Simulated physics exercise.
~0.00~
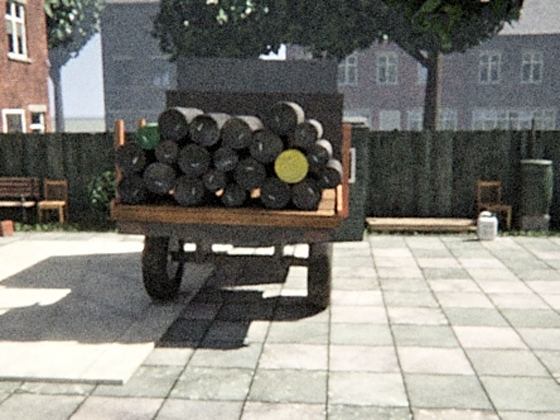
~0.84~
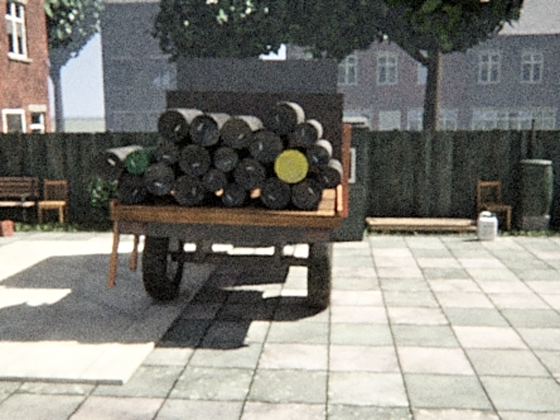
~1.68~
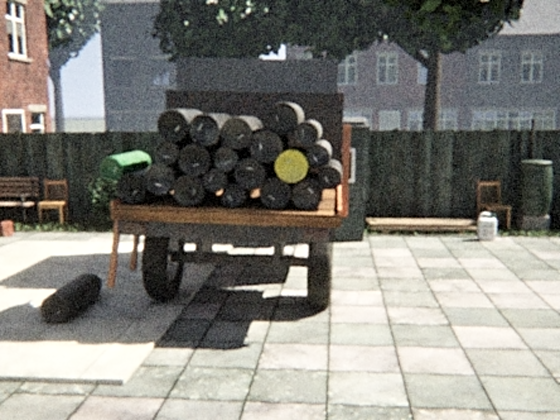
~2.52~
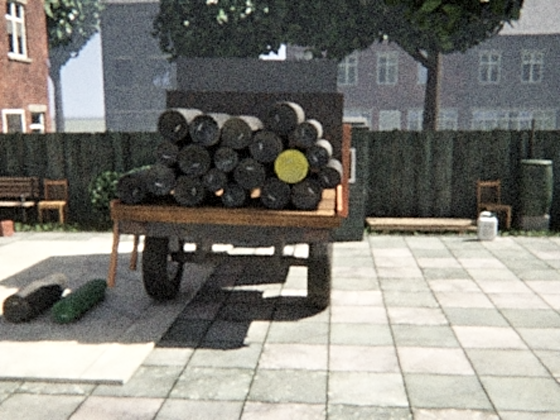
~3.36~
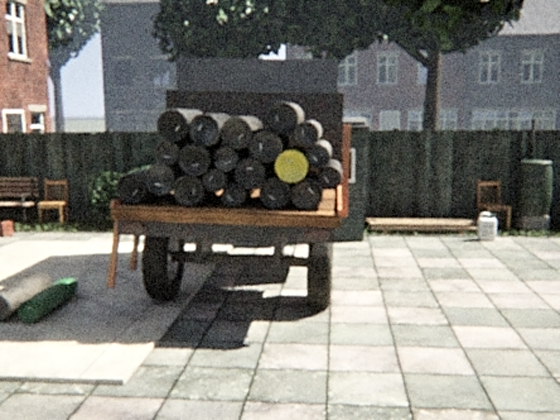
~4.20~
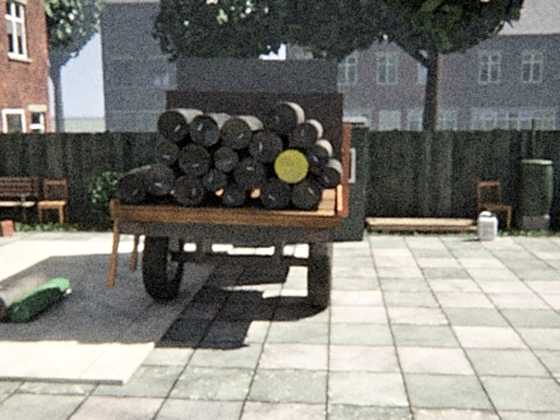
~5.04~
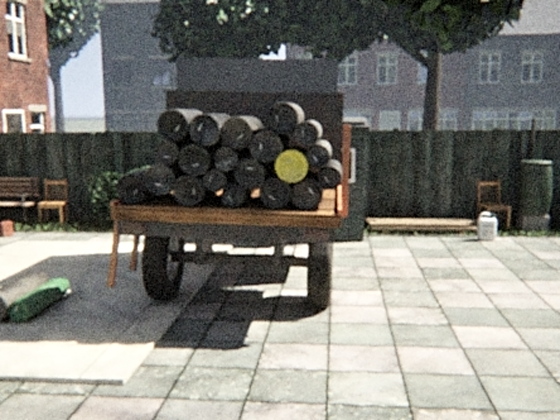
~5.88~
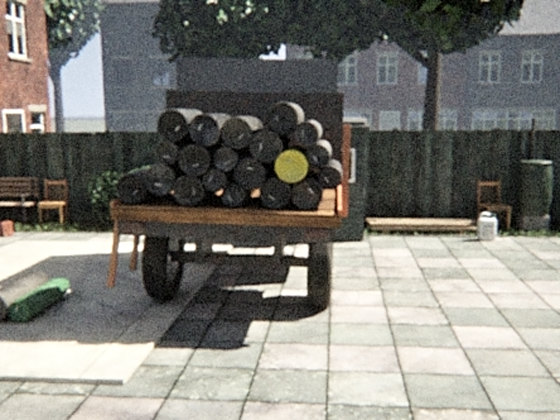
At the start, a flatbed with a wooden deck stands on a sunny paved yard, stacked with dark cylinders, one with a green end and one with a yellow end. The posts on the left side swing down, and the green cylinder shifts left toward the open edge. A dark cylinder drops to the paving on the left, and the green one tips over the side after it. Both roll a little further left across the slabs. They come to rest close together at the left, while the yellow cylinder and the remaining stack stay on the deck.
